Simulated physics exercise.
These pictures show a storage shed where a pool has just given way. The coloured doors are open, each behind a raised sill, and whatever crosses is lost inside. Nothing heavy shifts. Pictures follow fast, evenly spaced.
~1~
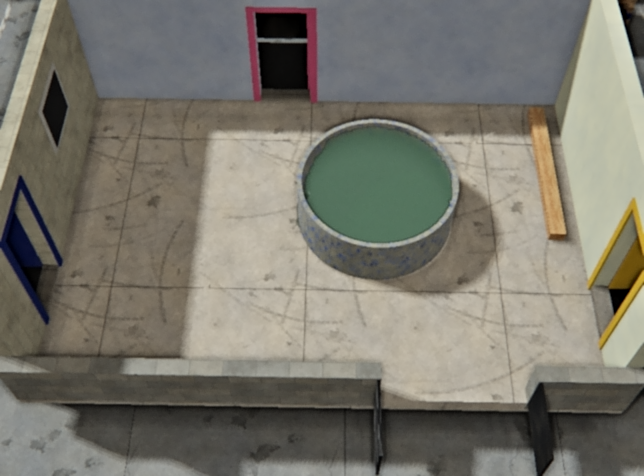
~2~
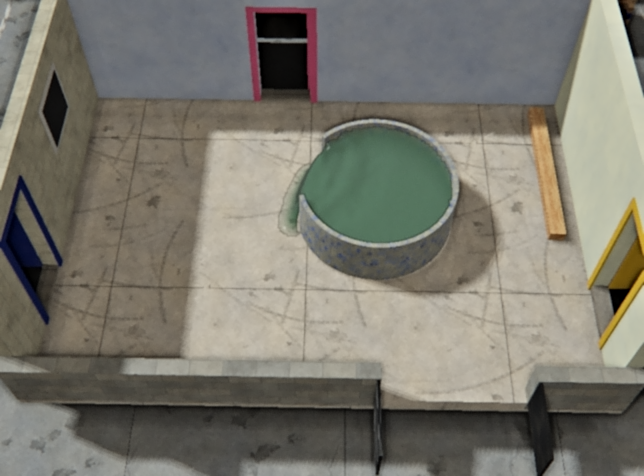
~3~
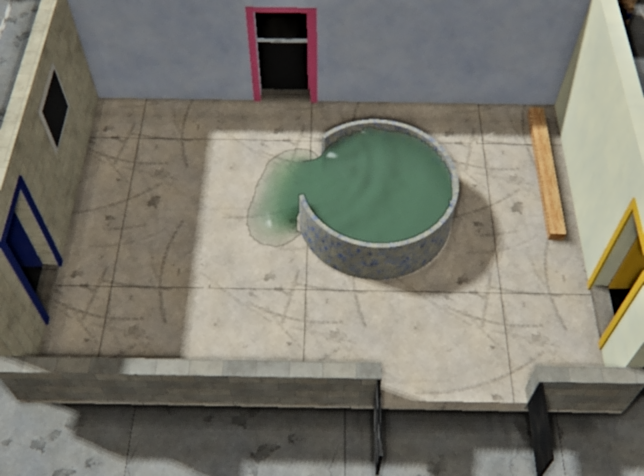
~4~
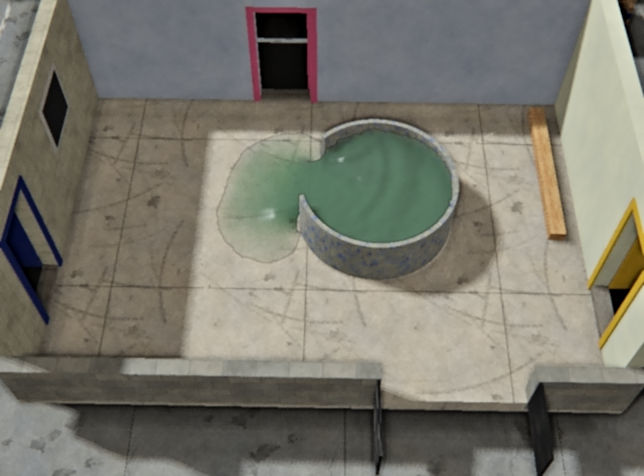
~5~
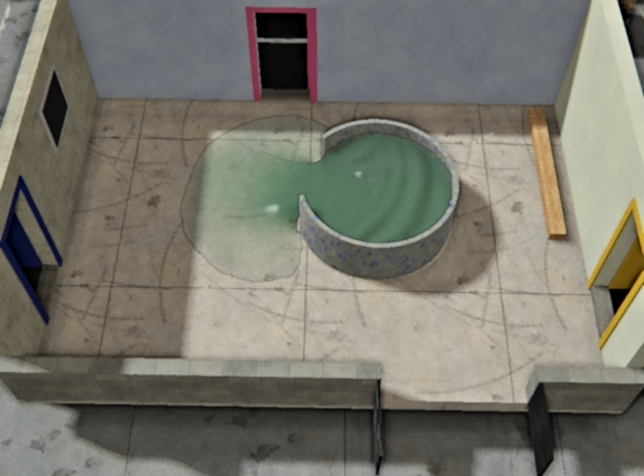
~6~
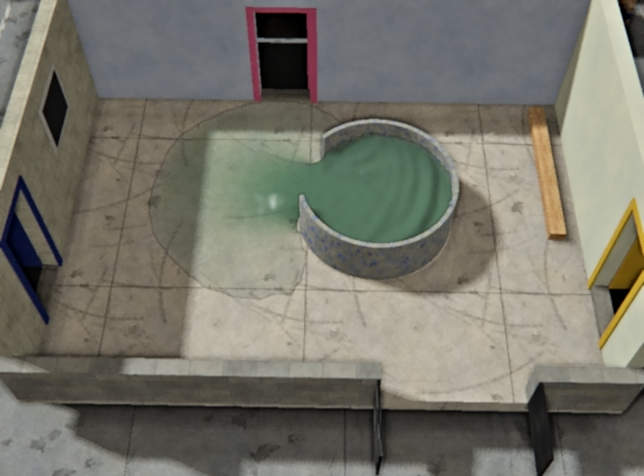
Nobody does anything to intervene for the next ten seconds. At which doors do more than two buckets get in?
Result: Blue door: Over two buckets. Pink door: Over two buckets. Yellow door: Two buckets at most.
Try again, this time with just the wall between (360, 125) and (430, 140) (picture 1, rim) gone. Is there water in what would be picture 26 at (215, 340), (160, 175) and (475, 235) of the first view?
So that's left bare for the first, waterlogged for the second and waterlogged for the third.
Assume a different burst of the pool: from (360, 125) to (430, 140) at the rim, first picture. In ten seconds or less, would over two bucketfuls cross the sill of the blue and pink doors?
One by one: Blue ends up below, pink ends up above.
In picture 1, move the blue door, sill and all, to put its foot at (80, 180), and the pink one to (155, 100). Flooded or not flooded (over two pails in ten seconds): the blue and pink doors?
I'd say the blue door beats the mark and the pink door beats the mark.
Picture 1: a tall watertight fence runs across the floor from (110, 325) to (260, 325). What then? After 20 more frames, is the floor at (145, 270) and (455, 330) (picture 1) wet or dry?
Submerged, then untouched.
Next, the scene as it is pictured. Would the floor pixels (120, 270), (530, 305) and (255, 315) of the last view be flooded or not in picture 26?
First spot submerged, second spot spared, third spot spared.
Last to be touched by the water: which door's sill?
Observed: The yellow one.
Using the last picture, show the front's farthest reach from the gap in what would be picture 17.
The wet edge reaches furthest near (38, 366).
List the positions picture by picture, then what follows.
In the first picture, the round tank at (377, 183) is whole and still.
In the second picture, water pours out at (305, 189) and has run to (288, 230).
In the third picture, the front is at (258, 236), out from the gap at (305, 190).
In the fourth picture, the front is at (228, 236), out from the gap at (305, 191).
In the fifth picture, water pours out at (305, 191) and has run to (191, 235).
In the sixth picture, the front is at (174, 151), out from the gap at (305, 190).
A moment on, water covers 40 % of the floor; the blue door not reached, the pink door under two buckets in, the yellow door not reached.
Next, water covers 40 % of the floor; the blue door under two buckets in, the pink door over two buckets in, the yellow door not reached.
Then, water covers 45 % of the floor; the blue door over two buckets in, the pink door over two buckets in, the yellow door not reached.
Later, water covers 70 % of the floor; the blue door far over two buckets in, the pink door far over two buckets in, the yellow door not reached.
In the end, water covers 95 % of the floor; the blue door far over two buckets in, the pink door far over two buckets in, the yellow door wet at the sill, nothing in.
